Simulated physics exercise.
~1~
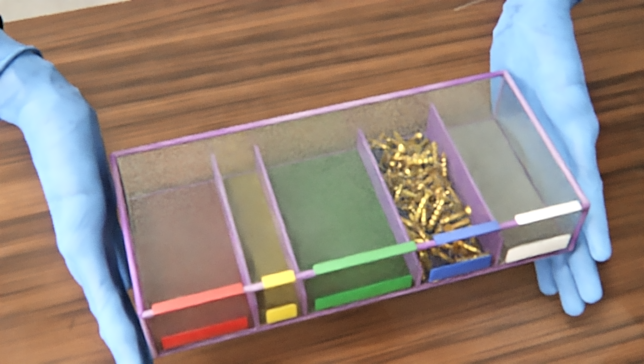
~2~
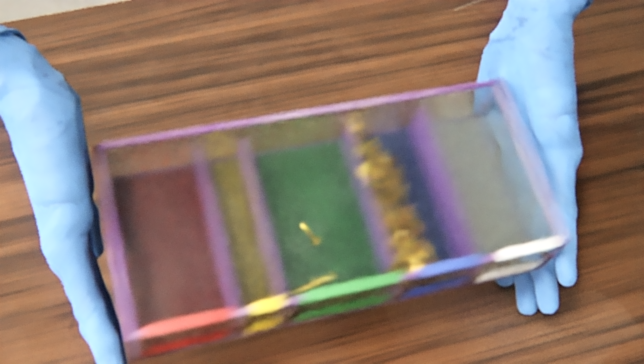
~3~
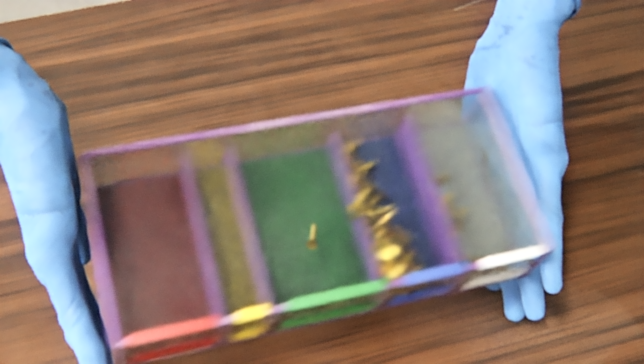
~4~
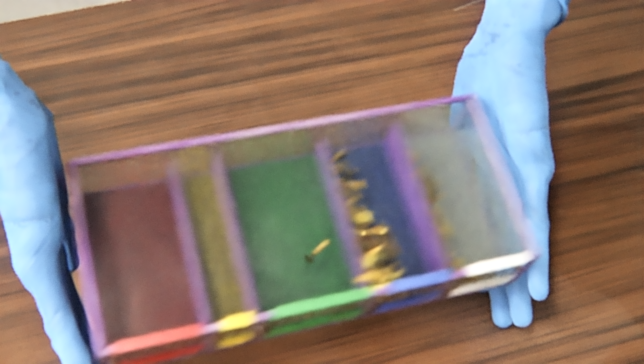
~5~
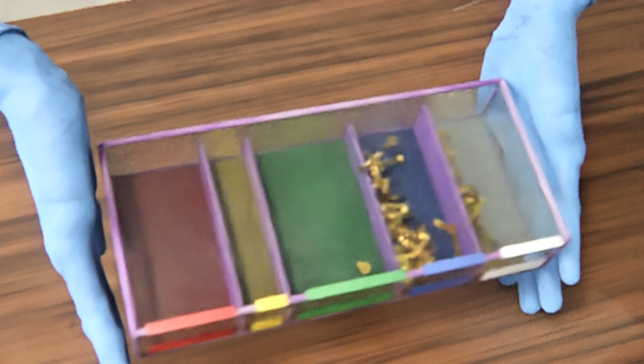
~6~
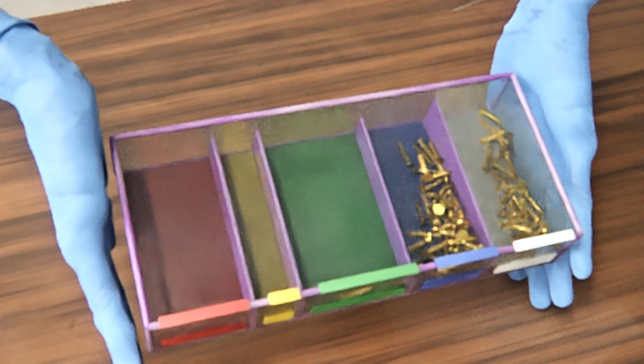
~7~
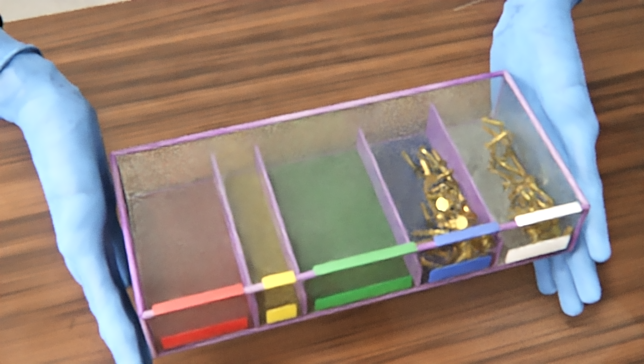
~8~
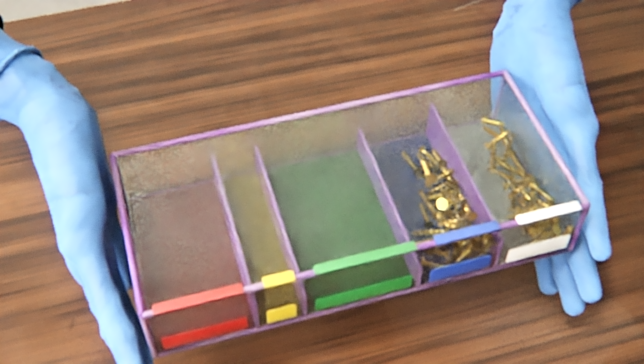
Gloved hands tilting and shaking a lidded compartment box, brass-coloured screws spilling from blue into white, then levelling with screws in both.
